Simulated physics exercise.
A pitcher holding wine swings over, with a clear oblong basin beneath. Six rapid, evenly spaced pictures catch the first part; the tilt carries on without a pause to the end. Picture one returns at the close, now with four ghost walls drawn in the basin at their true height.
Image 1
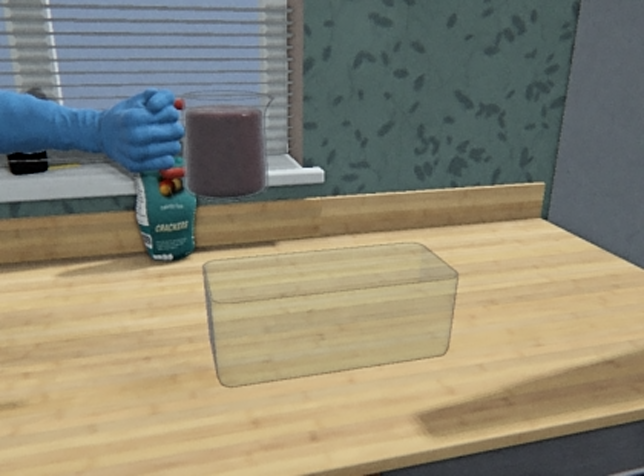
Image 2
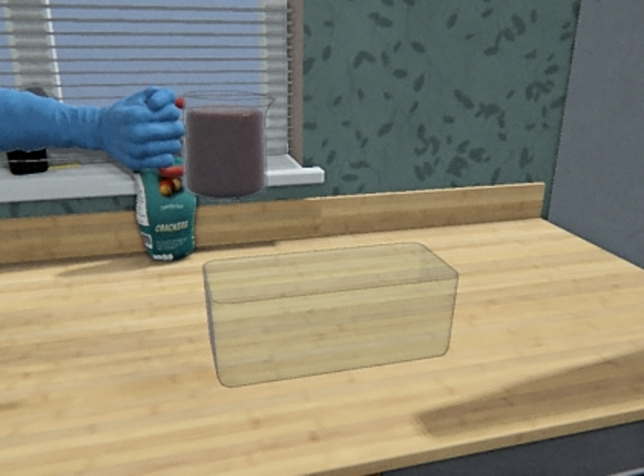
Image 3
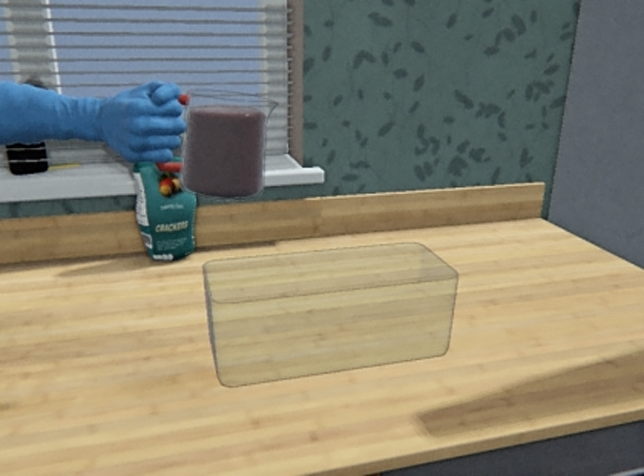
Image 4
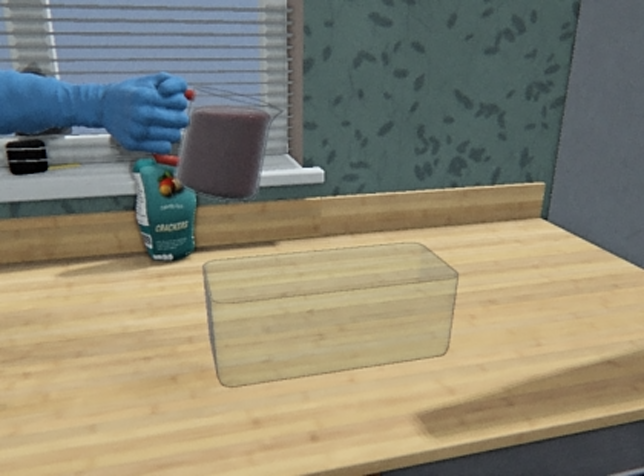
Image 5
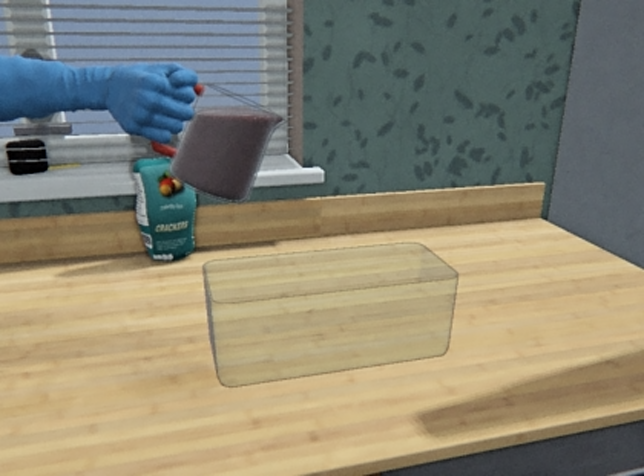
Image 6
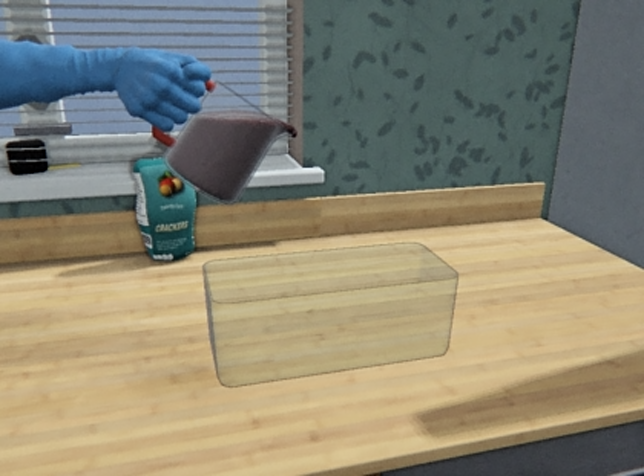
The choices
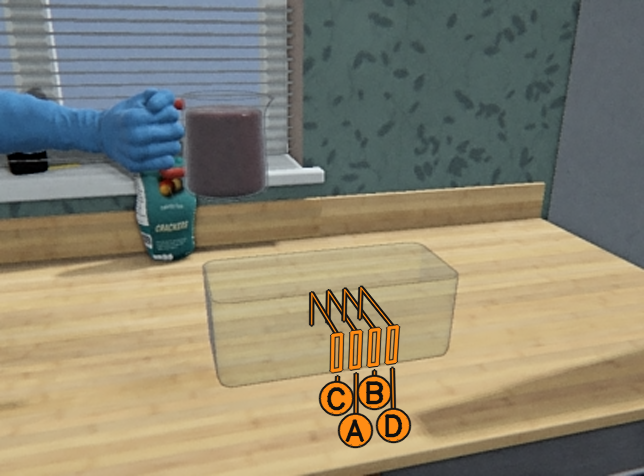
Blue-gloved hand holding a clear pitcher of dark wine above a clear oblong basin, then tilting it rightward until wine reaches the lip.
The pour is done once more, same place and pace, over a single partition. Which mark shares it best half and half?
Place A.
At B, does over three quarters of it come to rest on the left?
Yes, it does.
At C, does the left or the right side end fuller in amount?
The right one.
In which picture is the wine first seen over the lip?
Picture 6.
On the marked copy, A at (356, 374); B at (374, 371); C at (337, 376); D at (392, 368).
With A, about 46 % ends left of the wall and 51 % right of it; 3 % is lost outside.
With B, about 90 % ends left of the wall and 3 % right of it; 7 % is lost outside.
With C, about 13 % ends left of the wall and 85 % right of it.
With D, about 91 % ends left of the wall and 4 % right of it; 5 % is lost outside.
